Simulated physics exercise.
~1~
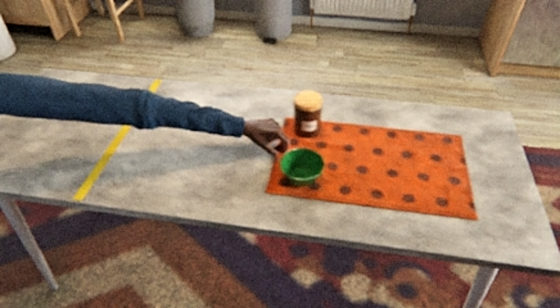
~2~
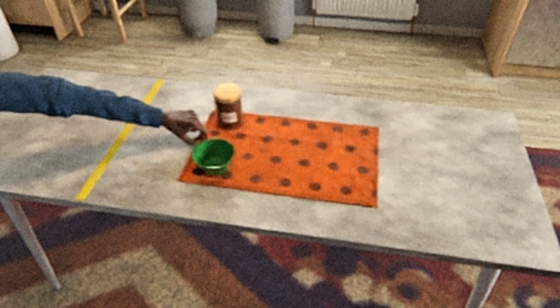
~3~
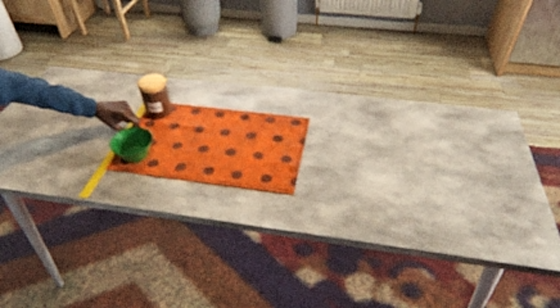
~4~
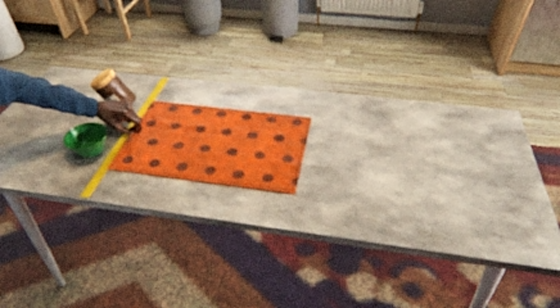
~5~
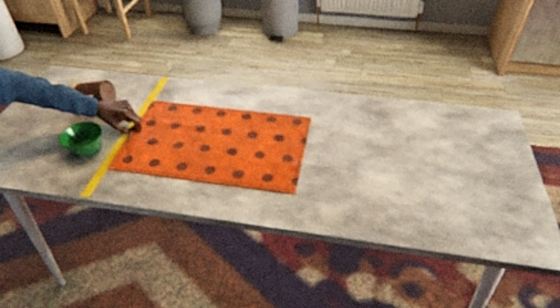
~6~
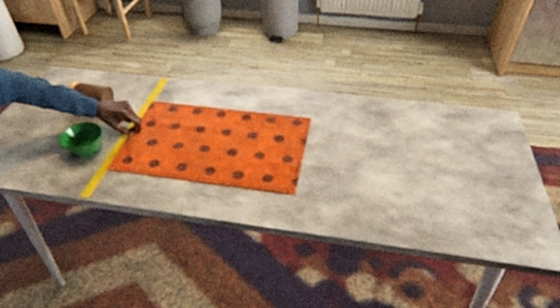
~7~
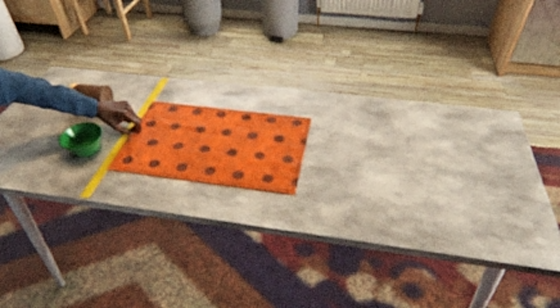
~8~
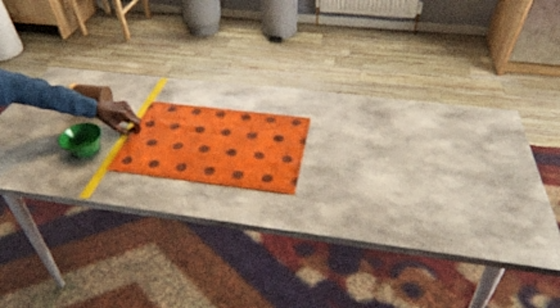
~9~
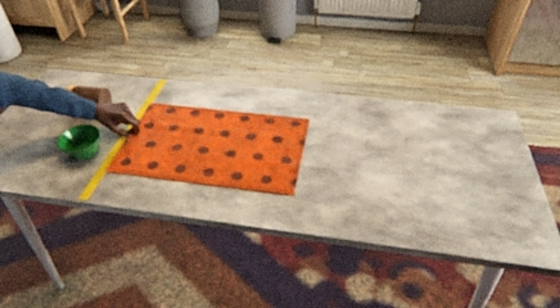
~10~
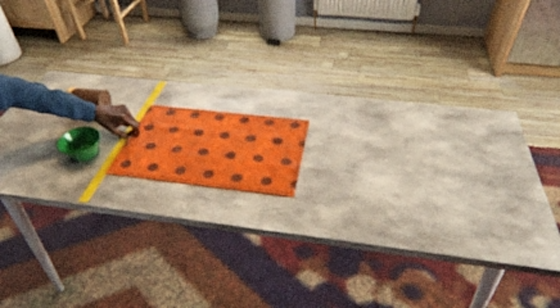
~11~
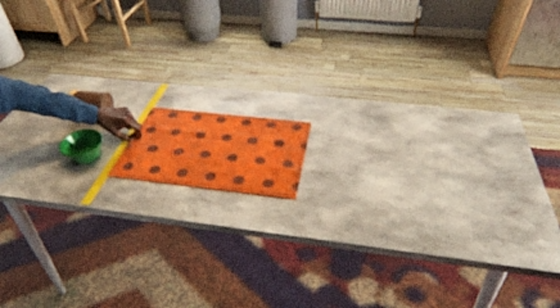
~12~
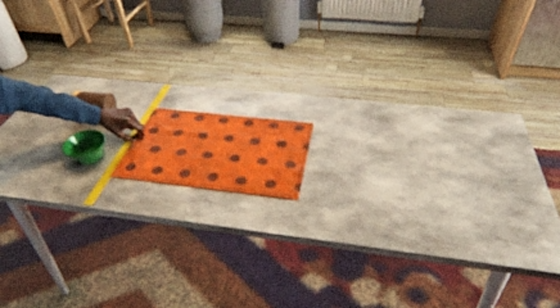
The clip opens on a gray table where a hand grips the edge of an orange, dark-spotted table runner carrying a green bowl and an upright brown jar. The hand pulls the runner left toward a strip of yellow tape, and both objects ride along with it. As the runner reaches the tape and stops, the jar and bowl keep moving left, off the cloth. The jar leans, then topples onto its side behind the hand, while the bowl slides clear and stays upright. At the end, the hand still holds the runner's edge at the tape, with both objects beyond it.
